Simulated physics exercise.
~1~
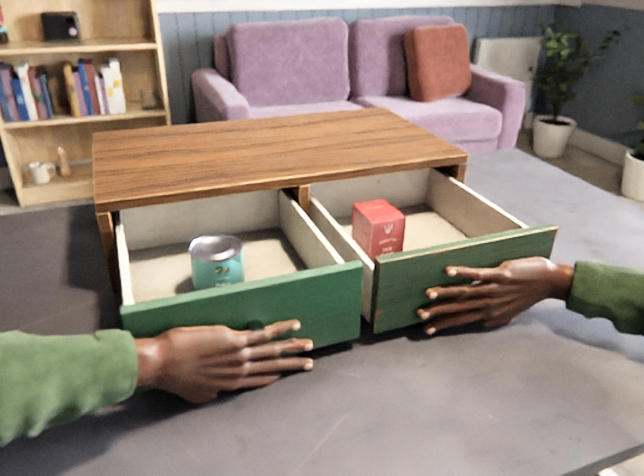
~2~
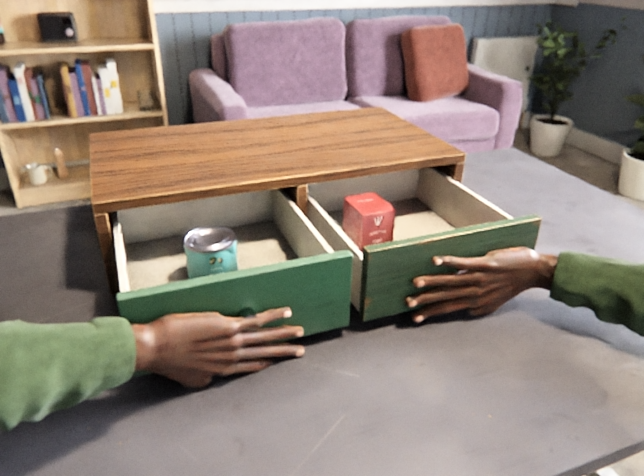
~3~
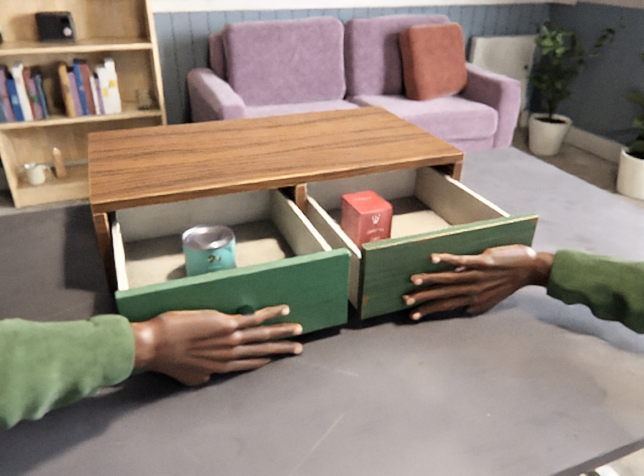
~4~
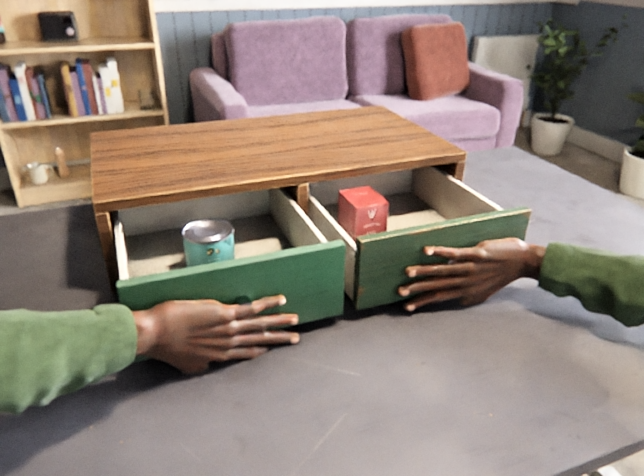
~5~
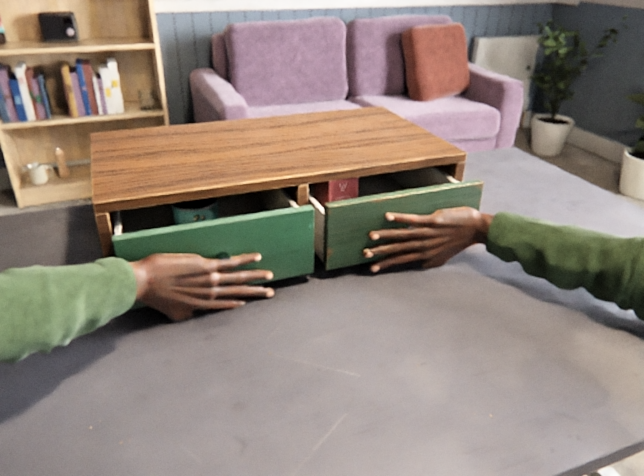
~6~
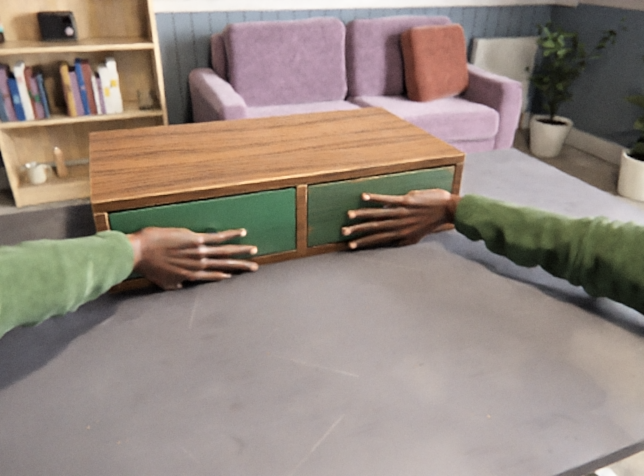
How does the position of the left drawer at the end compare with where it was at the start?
At the start it stands open with the turquoise can showing inside, and by the end it has been pushed back to sit flush in the cabinet.
In a living room, two hands pushing both green drawers of a low wooden cabinet, hiding a turquoise can and red carton, until flush.
